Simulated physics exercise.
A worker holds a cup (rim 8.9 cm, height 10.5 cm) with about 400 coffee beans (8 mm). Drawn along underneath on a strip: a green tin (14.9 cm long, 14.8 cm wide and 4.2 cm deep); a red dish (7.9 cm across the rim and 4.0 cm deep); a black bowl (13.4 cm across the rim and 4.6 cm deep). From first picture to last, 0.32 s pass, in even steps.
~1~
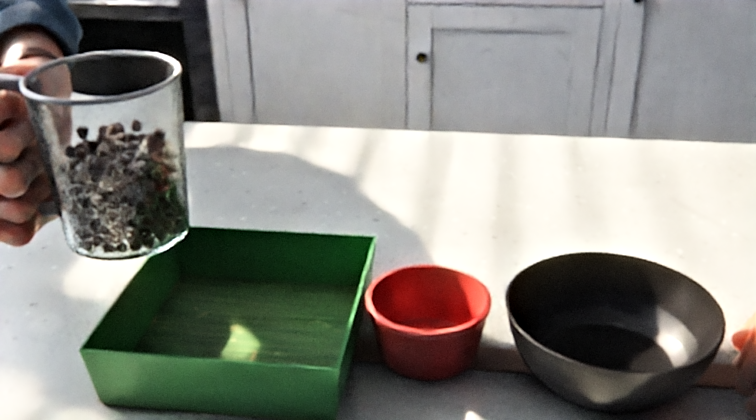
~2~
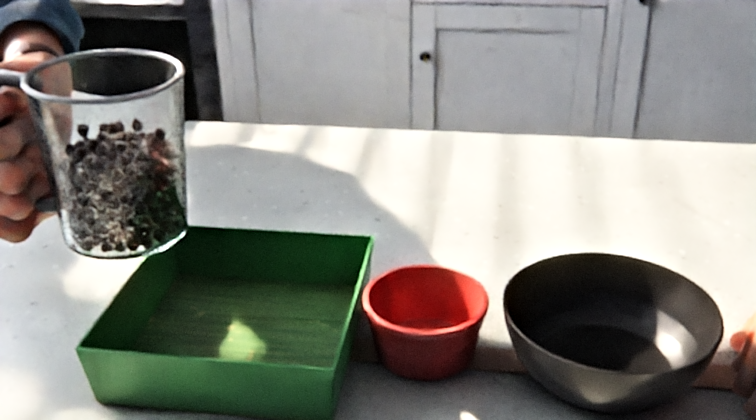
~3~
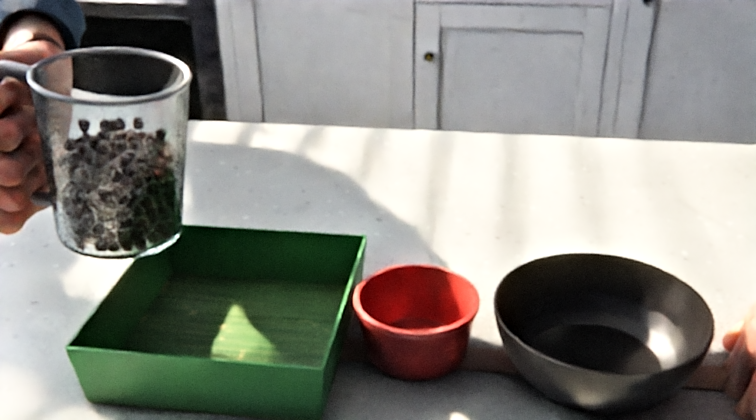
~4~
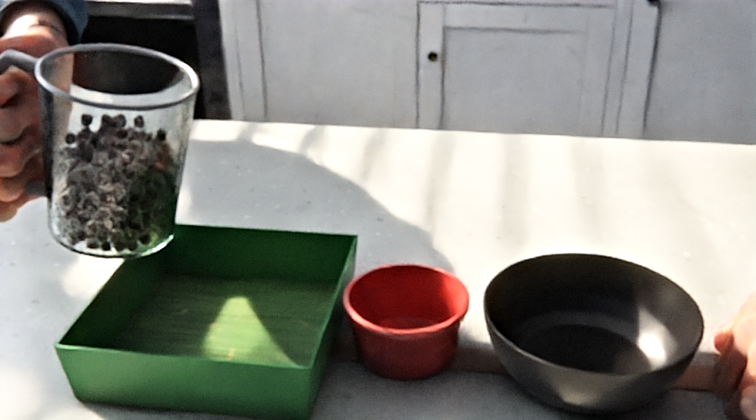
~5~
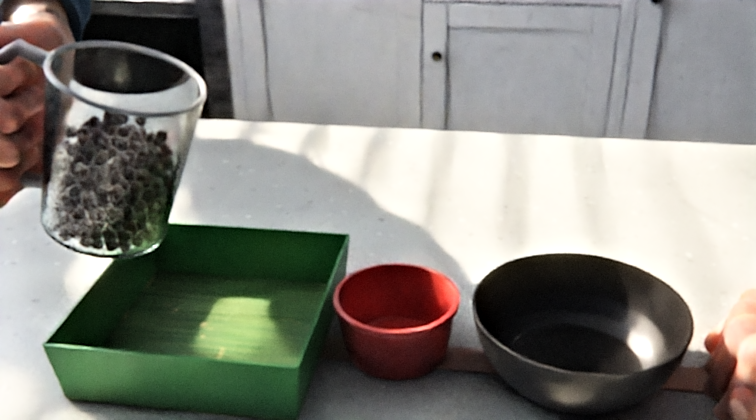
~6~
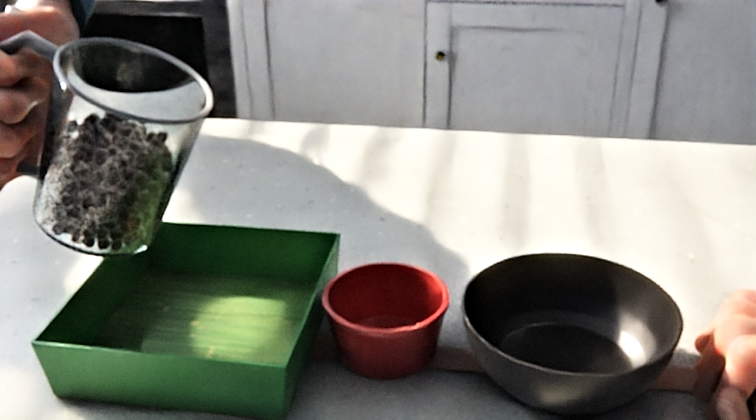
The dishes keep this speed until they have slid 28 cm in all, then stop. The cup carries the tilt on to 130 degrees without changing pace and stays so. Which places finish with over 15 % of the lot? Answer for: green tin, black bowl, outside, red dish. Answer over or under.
Green tin: Under, black bowl: Under, outside: Over, red dish: Over.
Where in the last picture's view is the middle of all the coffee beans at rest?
At about (50, 294).
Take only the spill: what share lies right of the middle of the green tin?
About 100 per cent.
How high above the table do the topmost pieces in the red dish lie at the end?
Roughly 6.0 cm.
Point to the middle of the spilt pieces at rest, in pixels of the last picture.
Around (171, 383).
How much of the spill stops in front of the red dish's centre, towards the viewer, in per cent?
About 70 per cent.
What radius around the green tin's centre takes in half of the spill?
Some 26 cm.
Then, 0.81 s after the last picture, tilt 100 degrees; cup 100 %; middle of all pieces on or above the table near (94, 164).
Then, 1.48 s after the last picture, tilt 130 degrees; red dish 75 %, outside 25 %; middle of all pieces on or above the table near (175, 308).
Then, 2.11 s after the last picture, tilt 130 degrees; red dish 75 %, outside 25 %; middle of all pieces on or above the table near (97, 302).
Then, 2.70 s after the last picture, tilt 130 degrees; red dish 75 %, outside 25 %; middle of all pieces on or above the table near (73, 300).
In the end, cup 0 %, red dish 75 %, outside 25 %, black bowl 0 %, green tin 0 %.
